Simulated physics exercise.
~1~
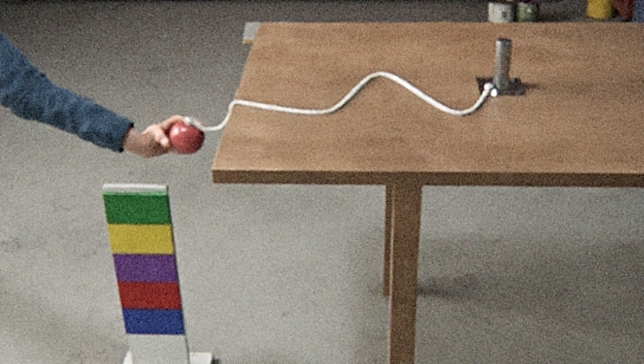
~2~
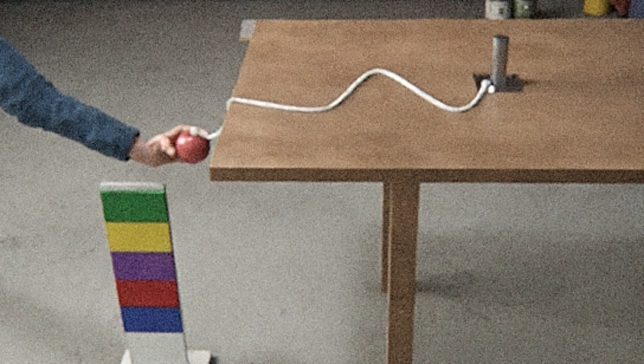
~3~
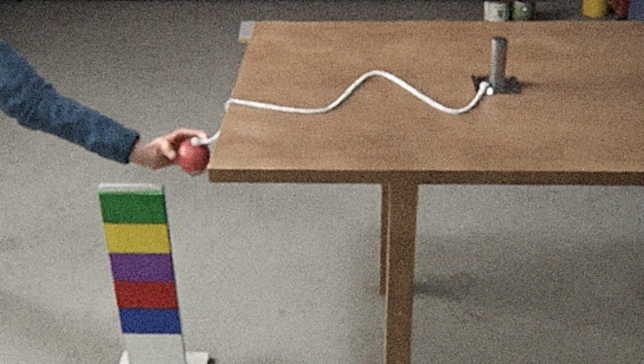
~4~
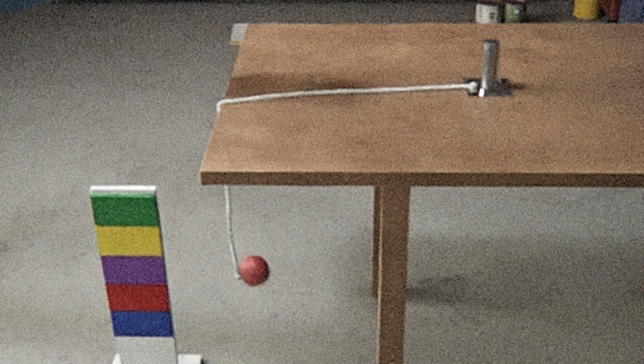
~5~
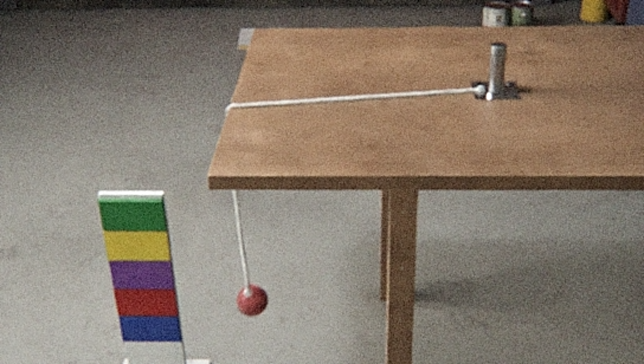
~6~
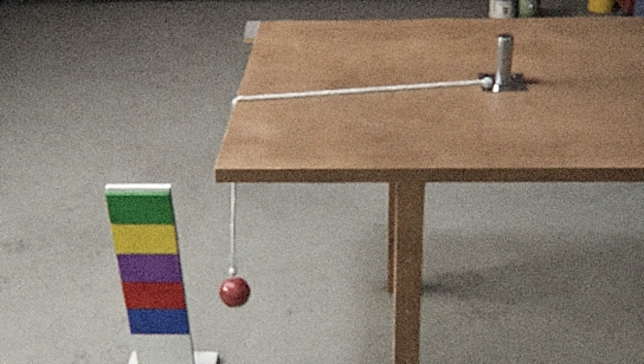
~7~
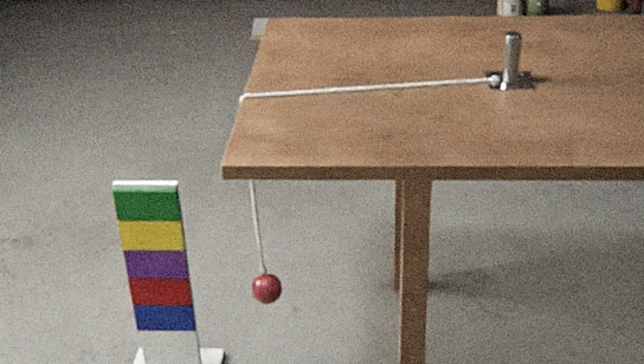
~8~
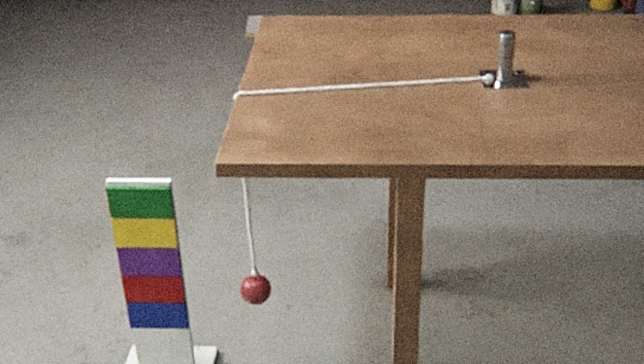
In a room with a grey floor, seen from slightly above by a gently swaying camera, a wooden table stands at the right. A white cord runs slackly from a metal post across its top and over the left edge to a red apple, held by a hand in a blue sleeve. At the lower left stands a board striped green, yellow, purple, red and blue. The hand lets go and leaves, and the apple drops as the cord pulls straight. It swings slightly left and right below the table edge, ending with its middle level with the red band.
